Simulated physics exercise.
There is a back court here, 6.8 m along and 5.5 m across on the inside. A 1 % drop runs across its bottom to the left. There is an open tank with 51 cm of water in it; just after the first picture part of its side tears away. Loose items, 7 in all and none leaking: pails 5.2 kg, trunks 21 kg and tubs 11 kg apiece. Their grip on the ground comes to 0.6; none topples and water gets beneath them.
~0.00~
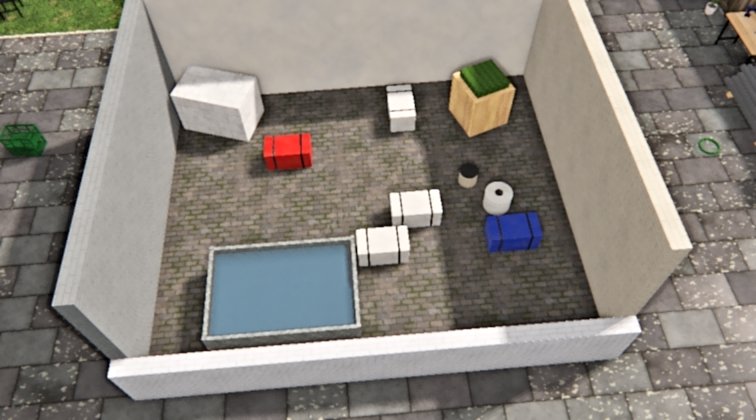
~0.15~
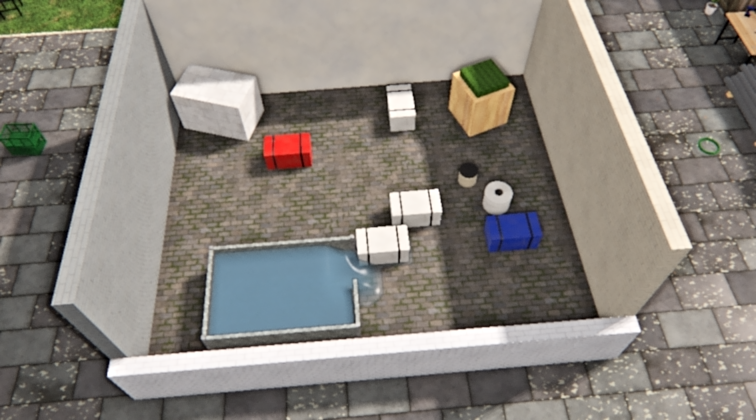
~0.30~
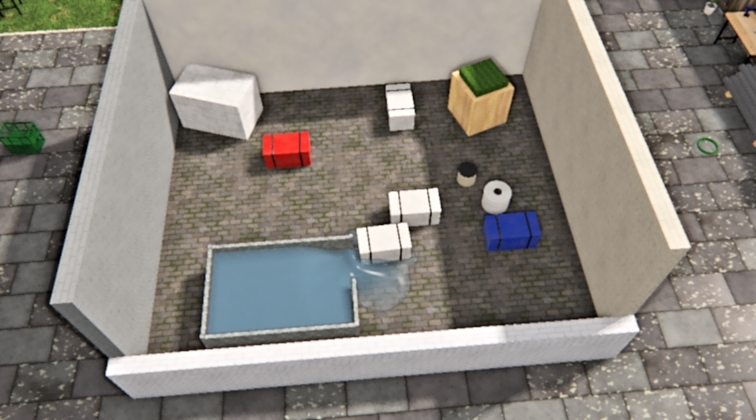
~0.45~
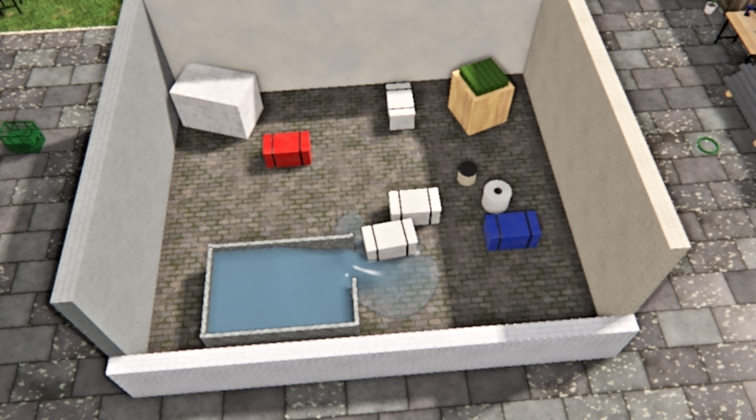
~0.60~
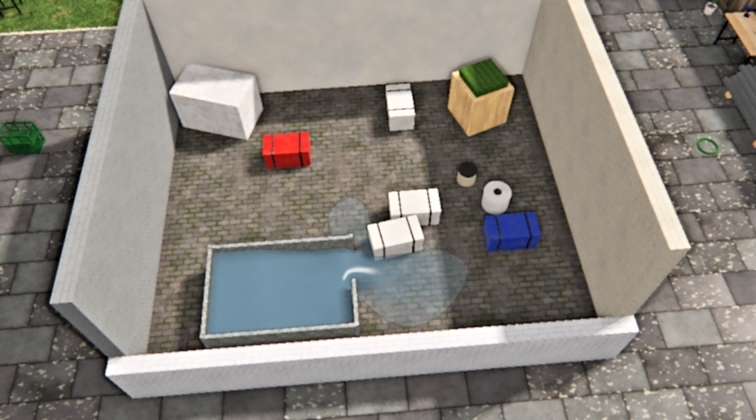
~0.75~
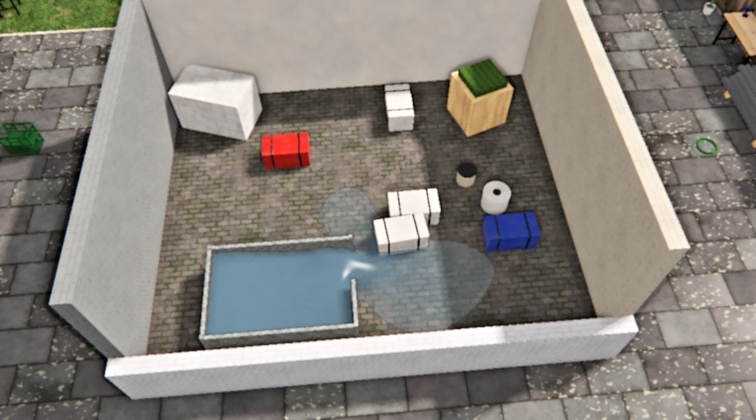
Water pours from the right side of an open tank and spreads in a thin sheet across the paved court, nudging the nearest white trunk slightly to the right, while the red and blue trunks stay still.
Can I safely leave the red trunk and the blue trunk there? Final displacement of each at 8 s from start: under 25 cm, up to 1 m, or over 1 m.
Result: The red trunk should remain roughly unmoved, the blue trunk should get washed clear away.
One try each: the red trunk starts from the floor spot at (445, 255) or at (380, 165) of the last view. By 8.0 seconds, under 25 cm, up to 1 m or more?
At the first spot it winds up far off; at the second it keeps its position.
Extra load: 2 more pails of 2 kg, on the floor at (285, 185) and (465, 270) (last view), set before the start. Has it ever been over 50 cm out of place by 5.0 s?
So it goes behind the line, then across the line.
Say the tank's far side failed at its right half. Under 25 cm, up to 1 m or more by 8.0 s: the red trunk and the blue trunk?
The red trunk drifts a bit; the blue trunk remains where it was.
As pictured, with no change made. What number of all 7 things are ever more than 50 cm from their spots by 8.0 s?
Count: 6.
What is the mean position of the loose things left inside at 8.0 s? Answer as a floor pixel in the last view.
The centre sits near (428, 125).
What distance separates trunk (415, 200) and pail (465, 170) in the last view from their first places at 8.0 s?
Respectively: 200 cm / 250 cm.
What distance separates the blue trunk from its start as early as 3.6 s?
Shift: About 50 cm.
After 1.6 s the red trunk is near (285, 144), 0.0 m from its start, aground; the blue trunk is near (522, 224), 0.2 m from its start, aground; 1 afloat.
After 3.6 s the red trunk is near (285, 144), 0.0 m from its start, aground; the blue trunk is near (542, 213), 0.5 m from its start, afloat; 2 afloat.
After 5.6 s the red trunk is near (285, 144), 0.0 m from its start, aground; the blue trunk is near (482, 169), 1.2 m from its start, afloat; 3 afloat.
After 8.0 s the red trunk is near (285, 144), 0.0 m from its start, aground; the blue trunk is near (439, 123), 2.4 m from its start, afloat; 3 afloat.
